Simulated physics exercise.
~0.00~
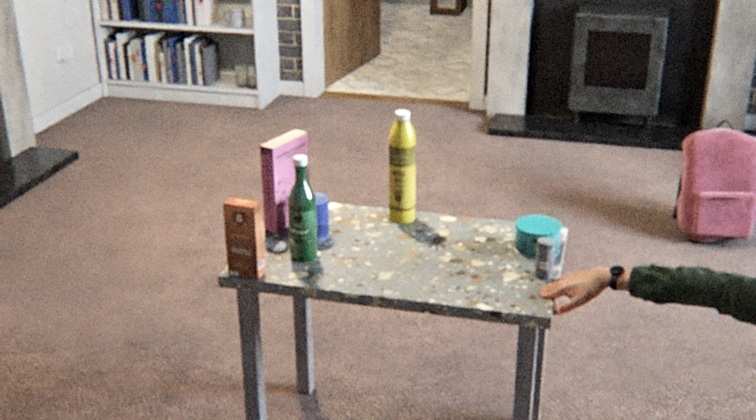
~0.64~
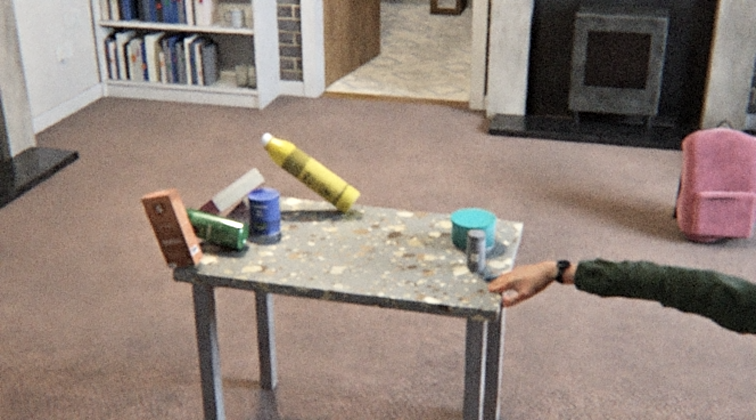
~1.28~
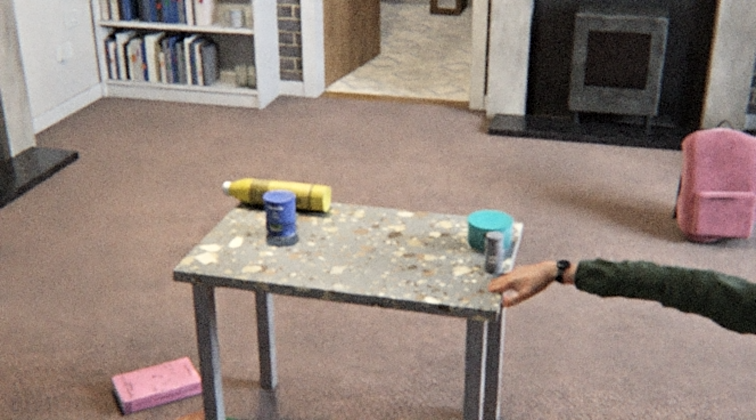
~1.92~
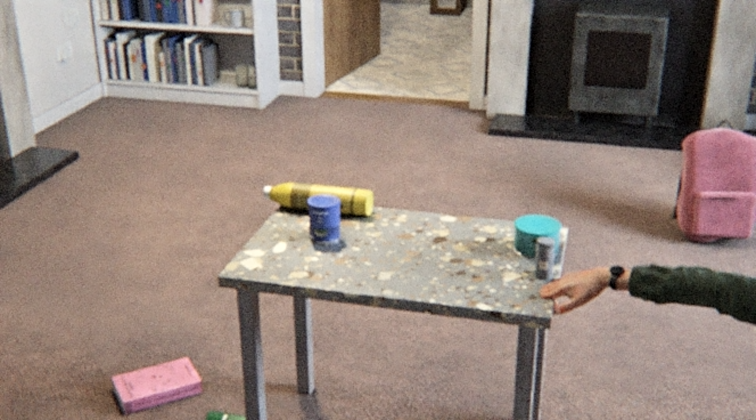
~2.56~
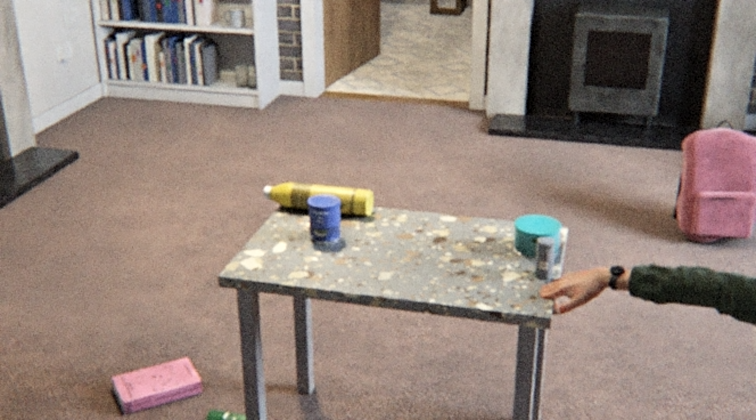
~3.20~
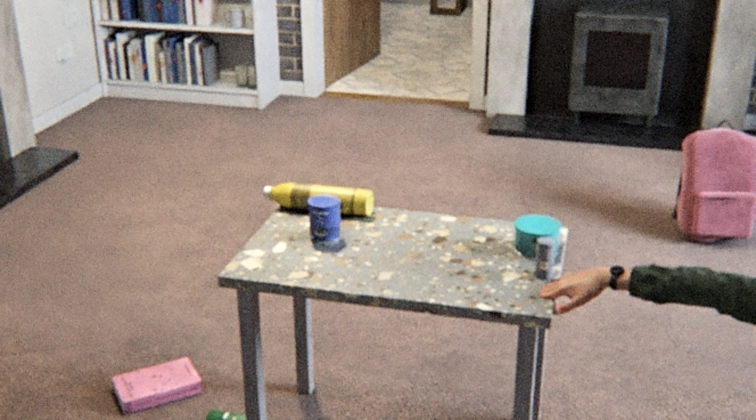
In the video, a hand at the right edge of a speckled table jerks it left and back right, toppling a yellow bottle and sending a green bottle, pink book and orange packet off, while a blue tin, turquoise tub and grey shaker stay upright on top.
